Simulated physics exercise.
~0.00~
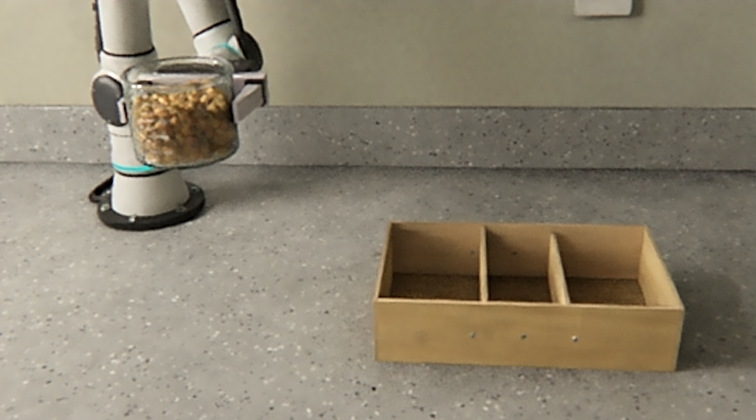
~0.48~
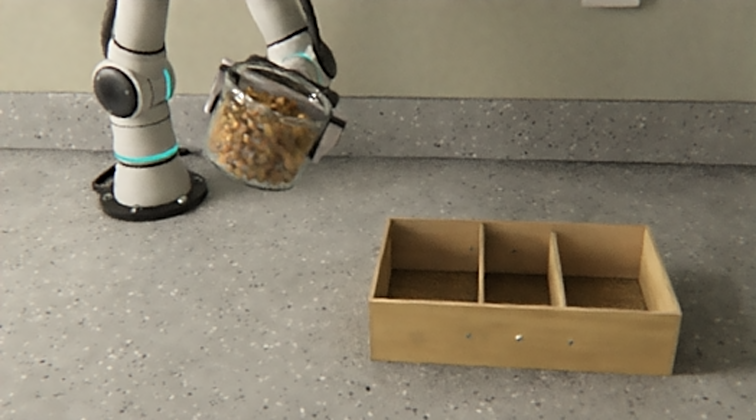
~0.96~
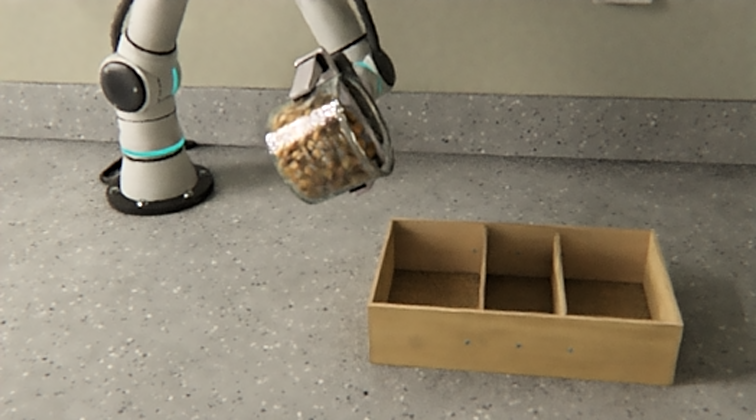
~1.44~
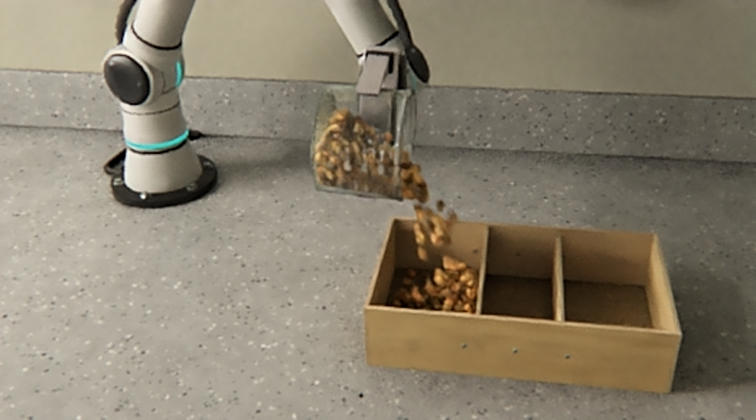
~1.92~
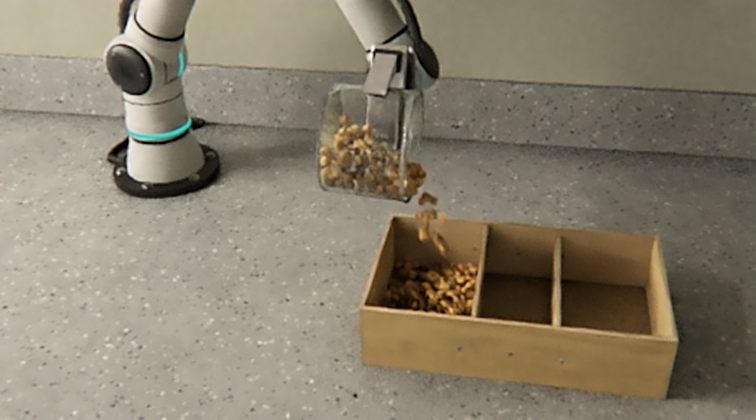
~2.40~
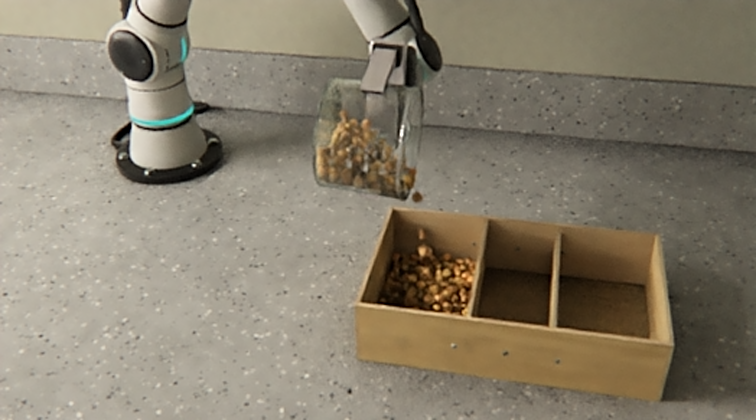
In the video, a robot arm carries a clear container of small tan pieces to the right, tips it onto its side, and pours many into the left section of a three-part wooden box, leaving some in the container and the other two sections empty.
